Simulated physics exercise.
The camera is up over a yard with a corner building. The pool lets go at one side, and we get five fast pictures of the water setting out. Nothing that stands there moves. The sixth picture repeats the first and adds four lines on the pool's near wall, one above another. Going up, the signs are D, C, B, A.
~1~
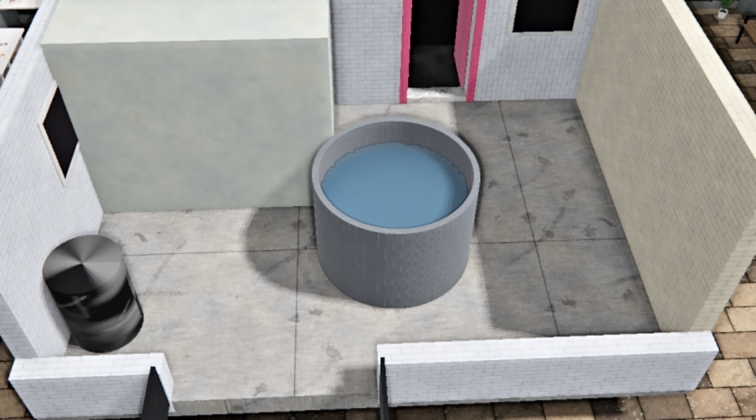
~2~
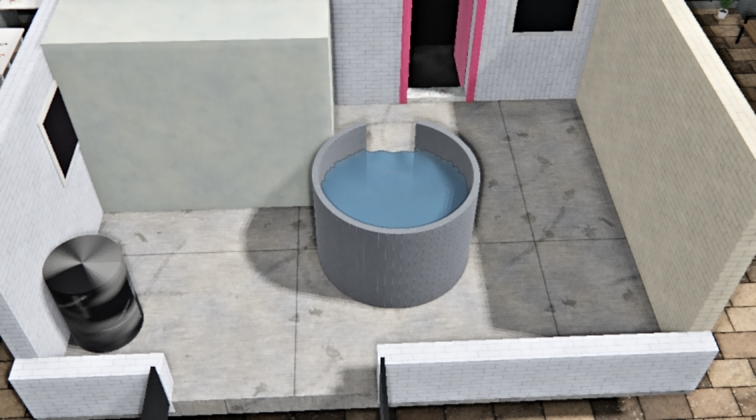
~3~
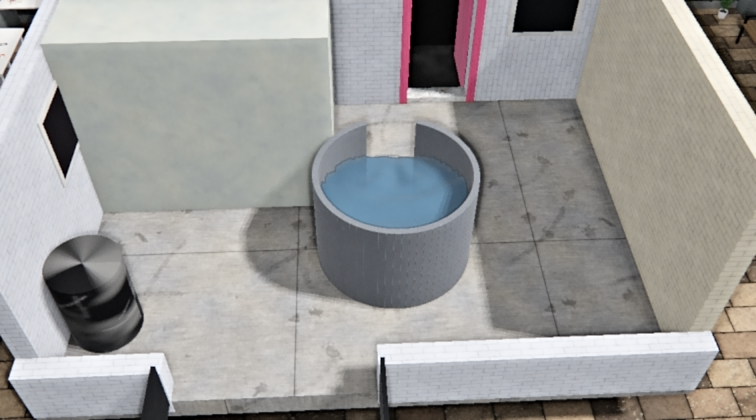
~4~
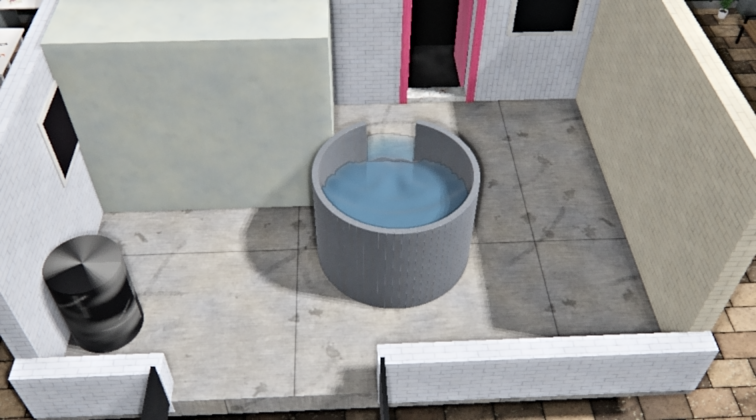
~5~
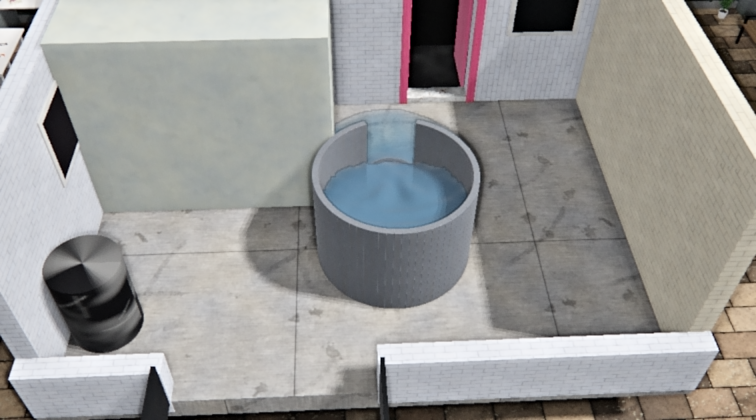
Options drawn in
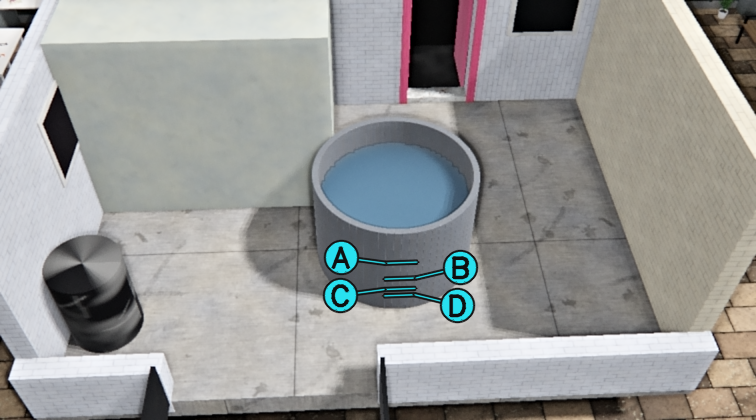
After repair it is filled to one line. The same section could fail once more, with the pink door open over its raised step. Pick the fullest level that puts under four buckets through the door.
Mark C.
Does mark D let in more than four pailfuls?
No.
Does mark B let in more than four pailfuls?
Yes, that goes wrong.
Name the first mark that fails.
B it is.
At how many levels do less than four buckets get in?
Two of the four.
On the marked copy, A at (401, 262); B at (400, 278); C at (399, 288); D at (399, 295); from the bottom up D, C, B, A.
If A is chosen, dozens of bucketfuls pour in.
If B is chosen, about 9 bucketfuls get in.
If C is chosen, a bucket or two gets in.
If D is chosen, nothing gets over.
